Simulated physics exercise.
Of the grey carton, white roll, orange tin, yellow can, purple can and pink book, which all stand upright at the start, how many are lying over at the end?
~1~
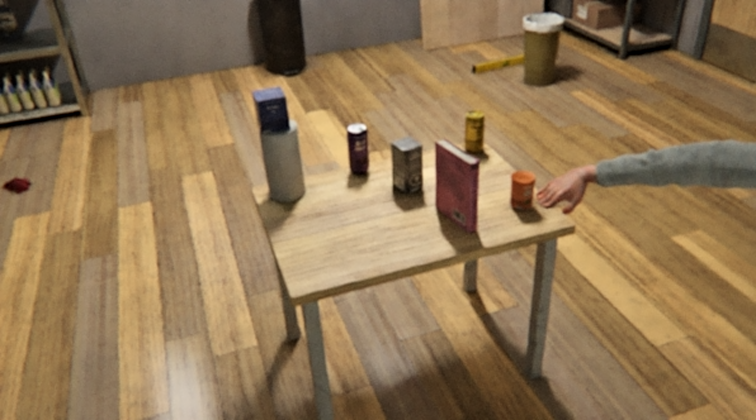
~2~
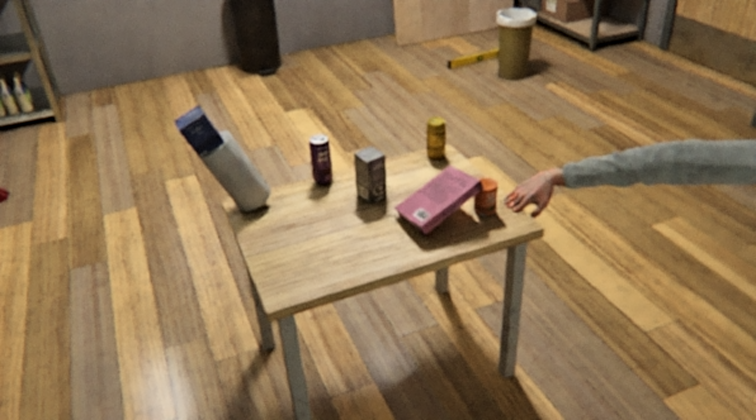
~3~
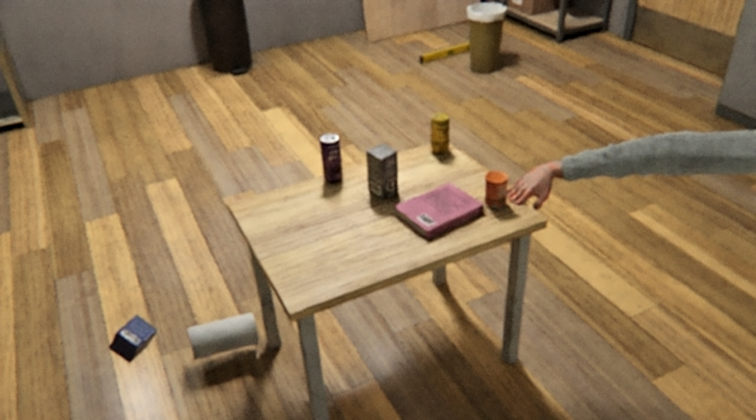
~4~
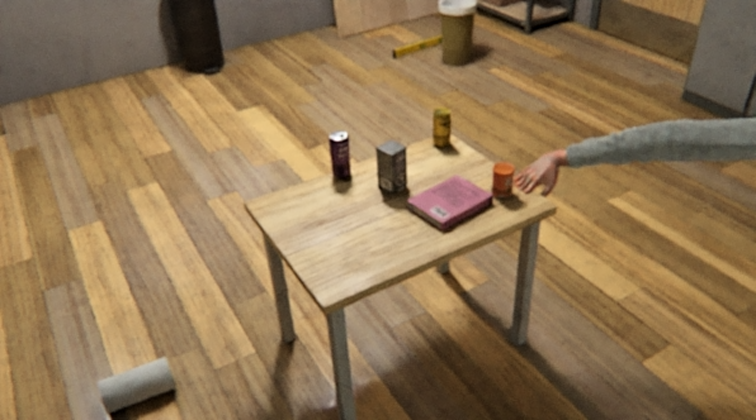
Two of them are lying over at the end. The pink book lies on the table and the white roll lies on its side on the floor.
A grey-sleeved arm reaches in from the right, its hand at the edge of a light wooden table in a wood-floored room, seen from above. On the table stand a white roll topped by a blue carton at the left, a purple can, a grey carton, a yellow can at the back, a pink book and an orange tin. The table jolts left, and the book topples flat while the roll tips left with its carton. Both drop to the floor, and the roll ends farther left on its side. The cans, tin and grey carton stay standing beside the fallen book.
